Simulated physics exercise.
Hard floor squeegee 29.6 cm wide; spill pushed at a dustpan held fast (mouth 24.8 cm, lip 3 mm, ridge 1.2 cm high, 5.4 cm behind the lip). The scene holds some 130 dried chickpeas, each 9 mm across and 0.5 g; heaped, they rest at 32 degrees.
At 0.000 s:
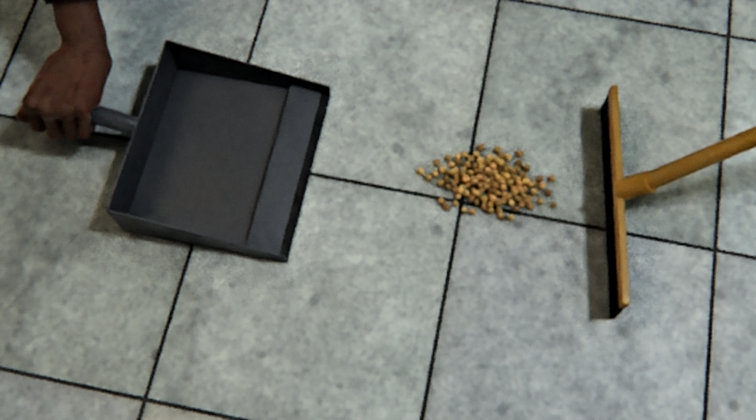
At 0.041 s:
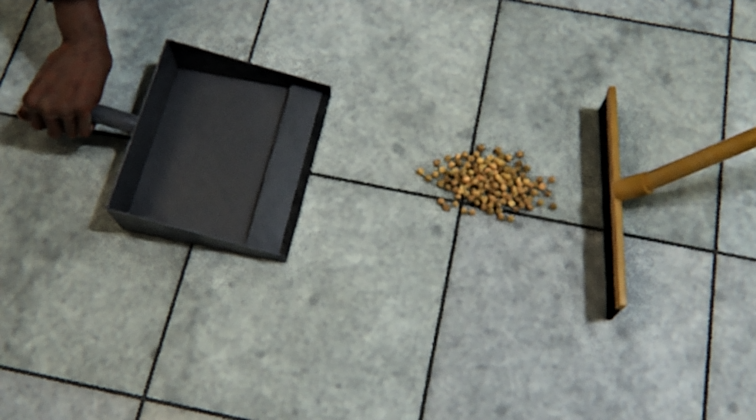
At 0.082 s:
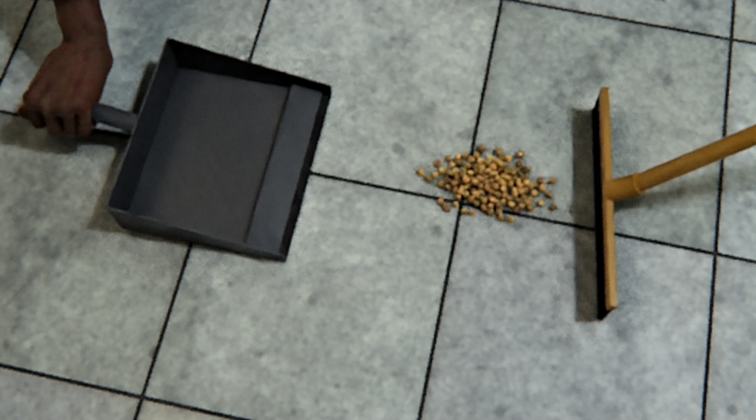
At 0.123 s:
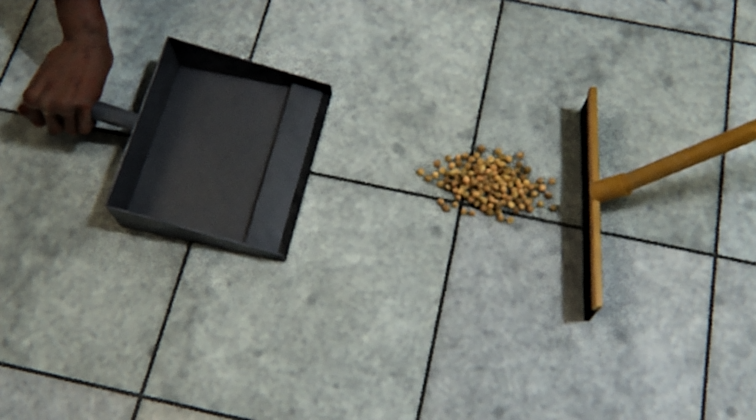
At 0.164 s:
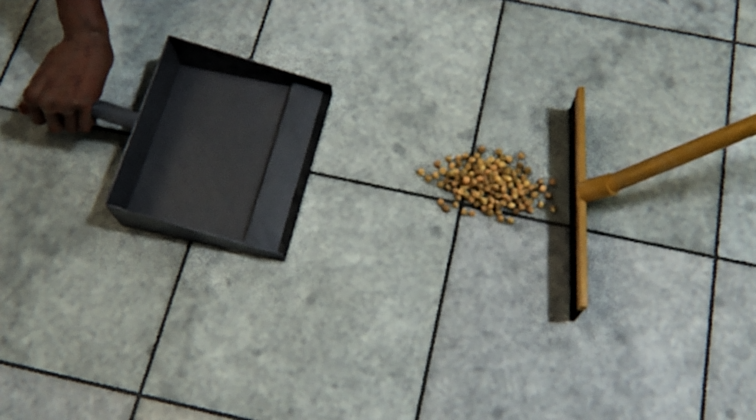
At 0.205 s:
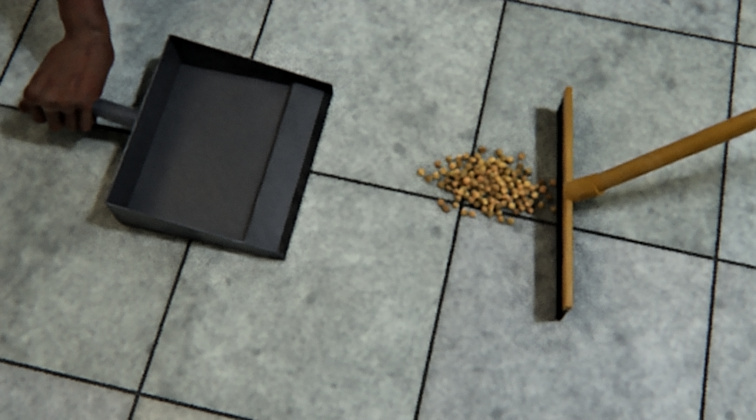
A small heap of tan, pebble-like dried chickpeas lies on a grey tiled floor with dark grout lines, seen from above at a slight angle. To the left, a hand grips the handle of a dark grey dustpan and keeps it still, while a wooden-coloured squeegee with a black edge stands upright at right. The squeegee slides steadily left until it meets the heap's right edge, the pieces barely stirring.
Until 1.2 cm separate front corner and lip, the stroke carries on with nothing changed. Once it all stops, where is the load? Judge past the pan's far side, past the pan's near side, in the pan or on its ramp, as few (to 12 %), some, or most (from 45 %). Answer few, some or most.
Past the pan's far side: Few; past the pan's near side: Few; in the pan or on its ramp: Some.
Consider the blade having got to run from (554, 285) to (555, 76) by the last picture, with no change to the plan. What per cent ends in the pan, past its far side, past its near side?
Pan 5; far 10; near 0.
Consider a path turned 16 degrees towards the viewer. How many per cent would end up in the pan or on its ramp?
Under that change, roughly 35 in a hundred.
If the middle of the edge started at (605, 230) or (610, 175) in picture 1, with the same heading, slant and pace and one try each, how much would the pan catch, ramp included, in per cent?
Roughly 40 % and 25 %.
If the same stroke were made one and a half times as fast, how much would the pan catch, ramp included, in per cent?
It would be around 35 percent.
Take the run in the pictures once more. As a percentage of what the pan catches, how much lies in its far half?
60 per cent.
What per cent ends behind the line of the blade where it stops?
I'd say close to 0 per cent.
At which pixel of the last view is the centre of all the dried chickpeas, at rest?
Near (313, 172).
After 0.55 s, middle of the blade 19 cm from the lip; 0 % over the lip, far side 0 %, near side 0 %.
Then, at 0.79 s, middle of the blade 9 cm from the lip; 0 % over the lip, far side 0 %, near side 0 %.
After 1.13 s, middle of the blade 3 cm from the lip; 35 % over the lip, far side 0 %, near side 0 %.
By 1.9 s all is still; far side 0 %, near side 0 %, pan 35 %, in front of the lip or behind the blade 65 %.
